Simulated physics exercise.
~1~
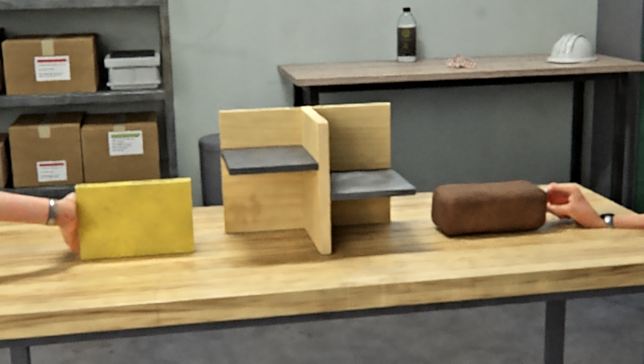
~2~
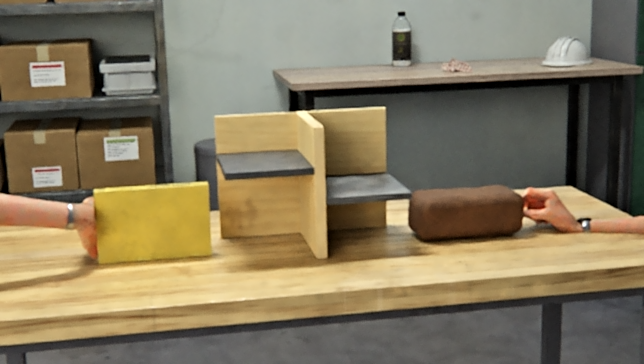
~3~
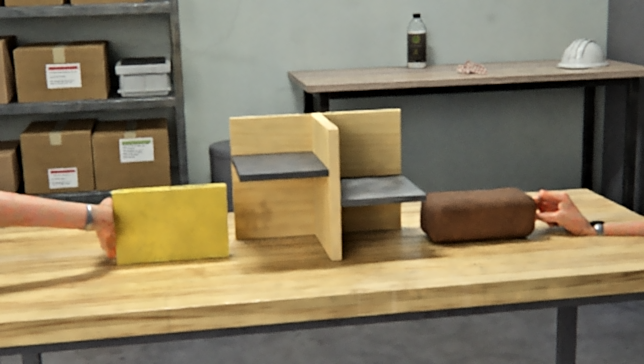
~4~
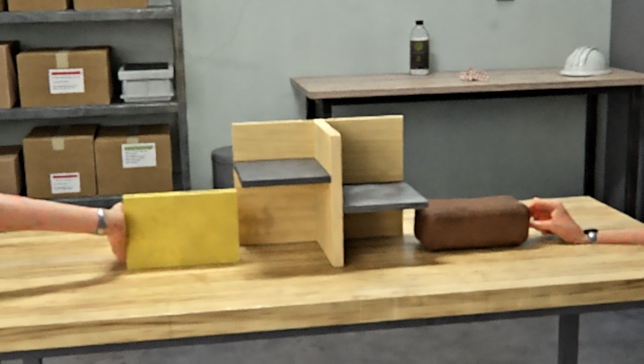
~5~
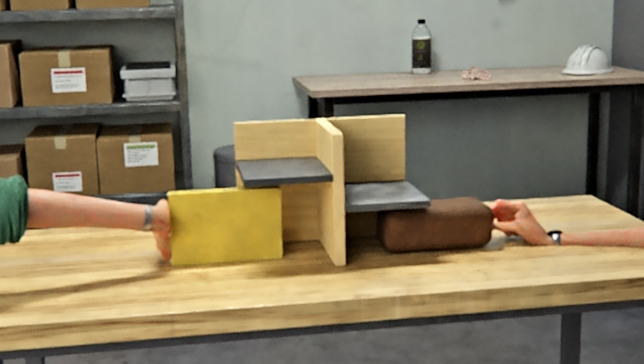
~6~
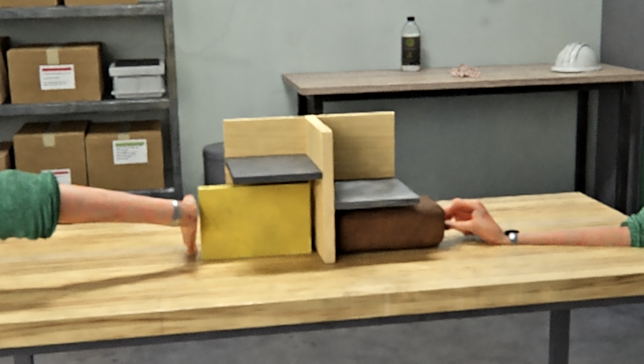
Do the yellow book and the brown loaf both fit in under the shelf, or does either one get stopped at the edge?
Both fit in. The yellow book slides under the left side and the brown loaf slides under the right side.
